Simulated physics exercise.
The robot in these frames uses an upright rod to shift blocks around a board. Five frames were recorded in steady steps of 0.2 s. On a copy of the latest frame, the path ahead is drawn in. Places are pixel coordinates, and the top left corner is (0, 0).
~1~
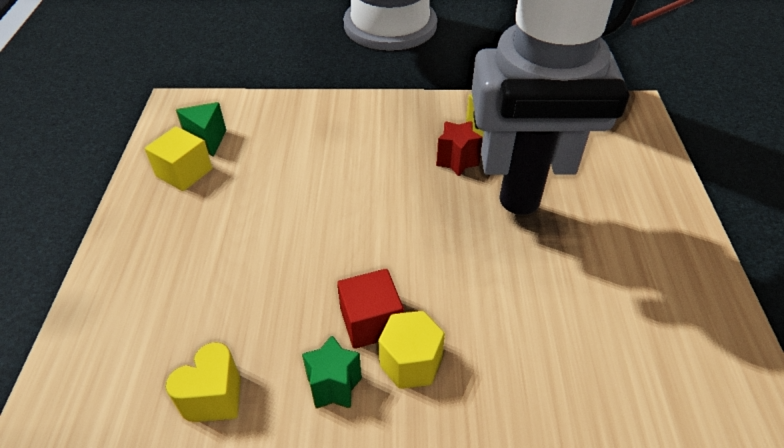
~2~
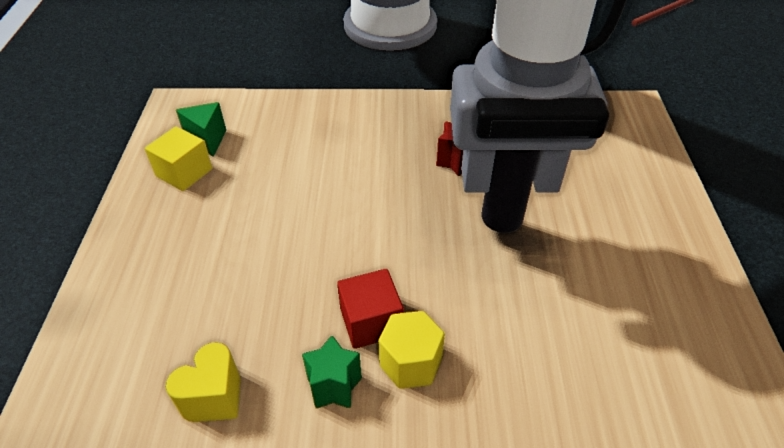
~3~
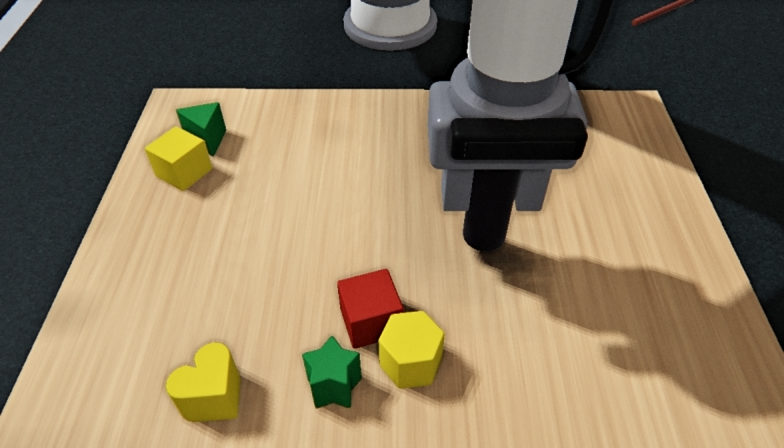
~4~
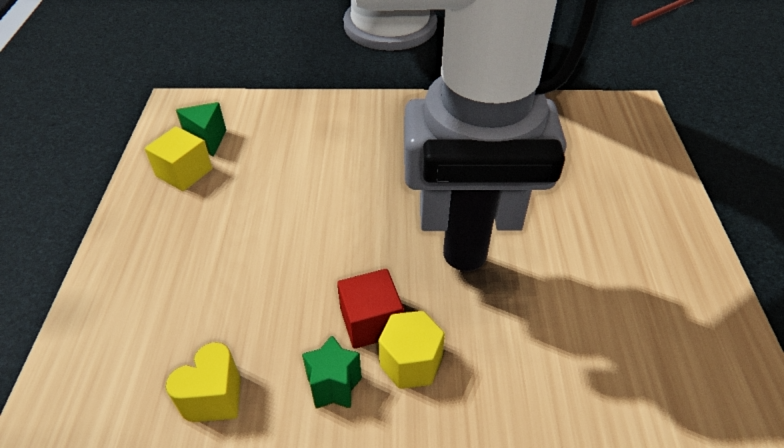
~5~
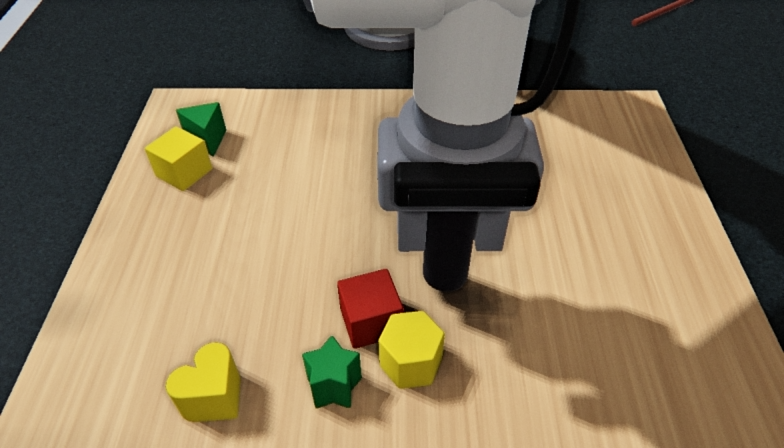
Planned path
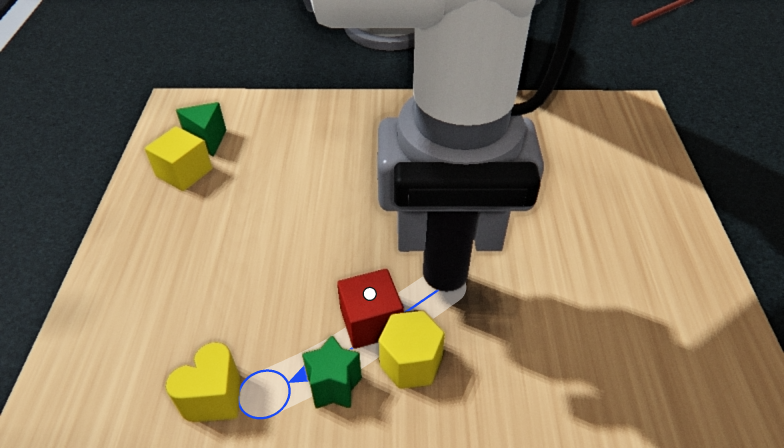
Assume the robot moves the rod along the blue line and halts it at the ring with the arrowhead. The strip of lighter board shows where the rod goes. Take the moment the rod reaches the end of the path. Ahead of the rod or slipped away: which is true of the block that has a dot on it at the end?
When the path is over, you would find the block that has a dot on it off to the side or behind the rod.
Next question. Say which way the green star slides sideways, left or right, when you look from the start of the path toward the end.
The green star is shifted sideways to the left, facing along the path from start to end.
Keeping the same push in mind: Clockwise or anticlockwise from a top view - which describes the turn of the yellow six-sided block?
From the top: Counterclockwise.
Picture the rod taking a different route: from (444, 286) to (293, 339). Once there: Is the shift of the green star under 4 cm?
Yes, it checks out.
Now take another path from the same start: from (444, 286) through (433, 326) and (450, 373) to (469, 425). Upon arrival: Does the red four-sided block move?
Short answer: No.
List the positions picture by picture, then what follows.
In the first frame, rod tip at (519, 202); block tops, yellow heart-shaped block at (202, 372); green star at (330, 361); red four-sided block at (370, 294); yellow six-sided block at (412, 336).
In the second frame, rod at (502, 219); blocks unchanged.
In the third frame, rod at (484, 237); blocks unchanged.
In the fourth frame, rod at (465, 255); blocks unchanged.
In the fifth frame, rod at (445, 275); yellow heart-shaped block at (202, 372); green star at (330, 361); red four-sided block at (370, 294); yellow six-sided block at (412, 336).
Path on the board, from (444, 286) through (364, 341) to (264, 394); the dot is on the red four-sided block.
The first path, step by step. One third of the way, rod at (391, 311); red four-sided block at (339, 306).
Two thirds of the way, rod at (331, 350); green star at (319, 377), turned 30° anticlockwise; red four-sided block at (280, 318), turned 45° clockwise; yellow six-sided block at (408, 345), turned 25° anticlockwise.
At the end, rod at (260, 384); yellow heart-shaped block in place; green star at (304, 396), turned 75° anticlockwise; red four-sided block at (257, 316), turned 75° clockwise; yellow six-sided block at (408, 345), turned 25° anticlockwise.
